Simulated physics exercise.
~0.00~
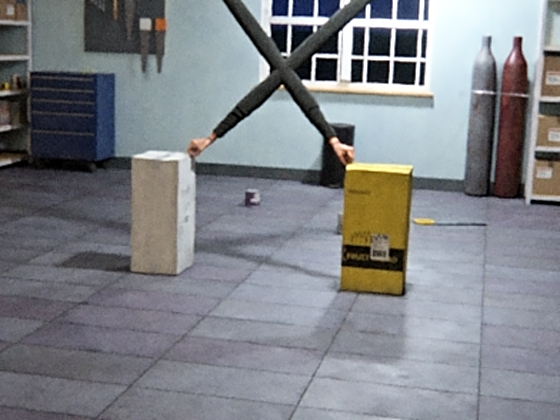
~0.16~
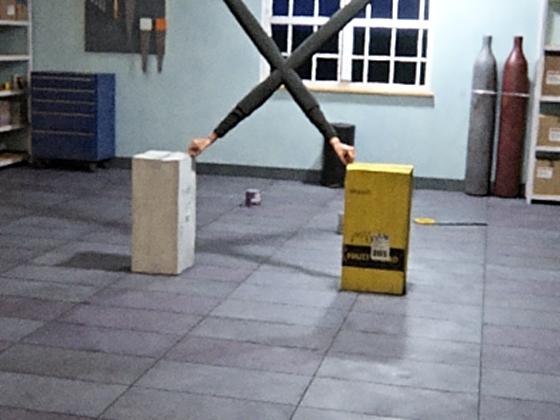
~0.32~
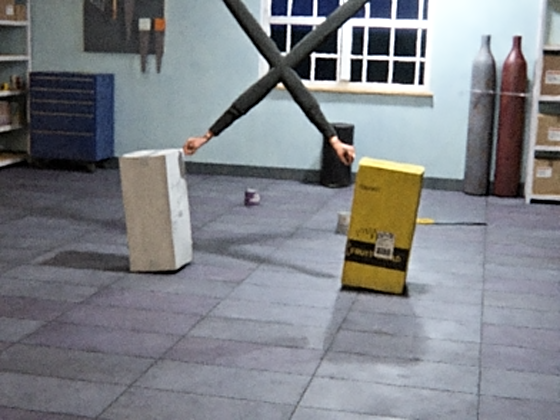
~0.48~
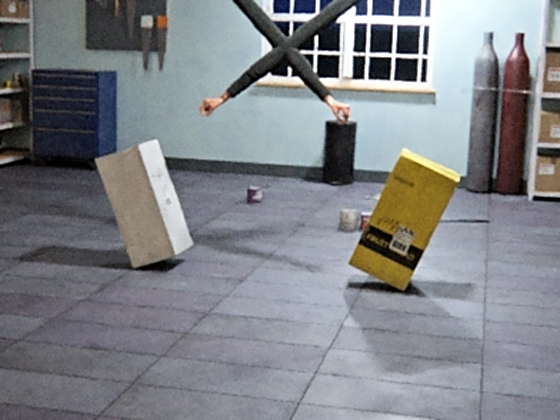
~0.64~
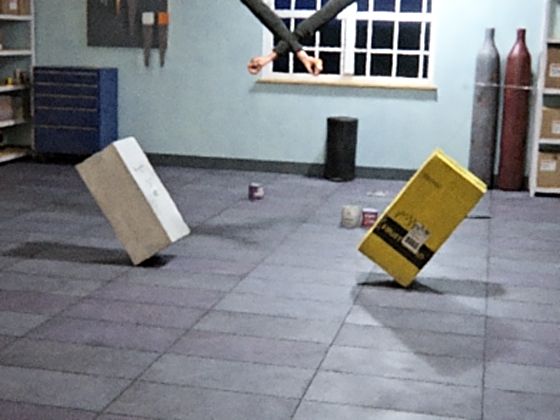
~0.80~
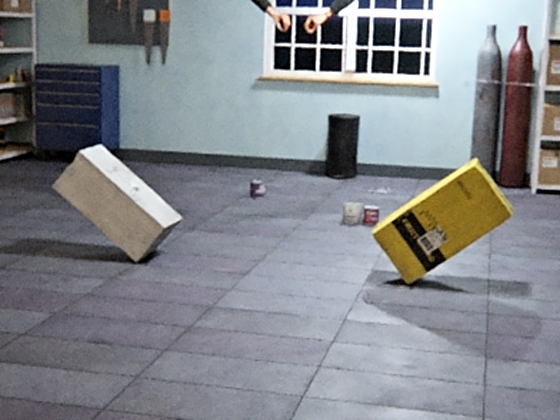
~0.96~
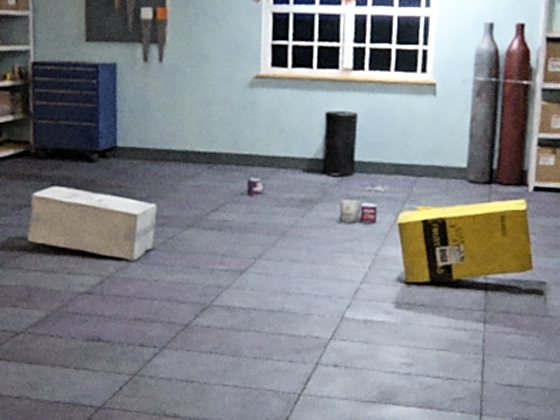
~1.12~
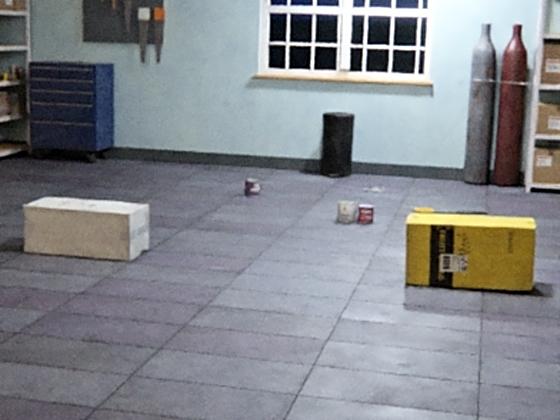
In a tiled workshop, crossed arms letting go of two upright boxes, the white toppling left and the yellow toppling right, both ending on their sides.
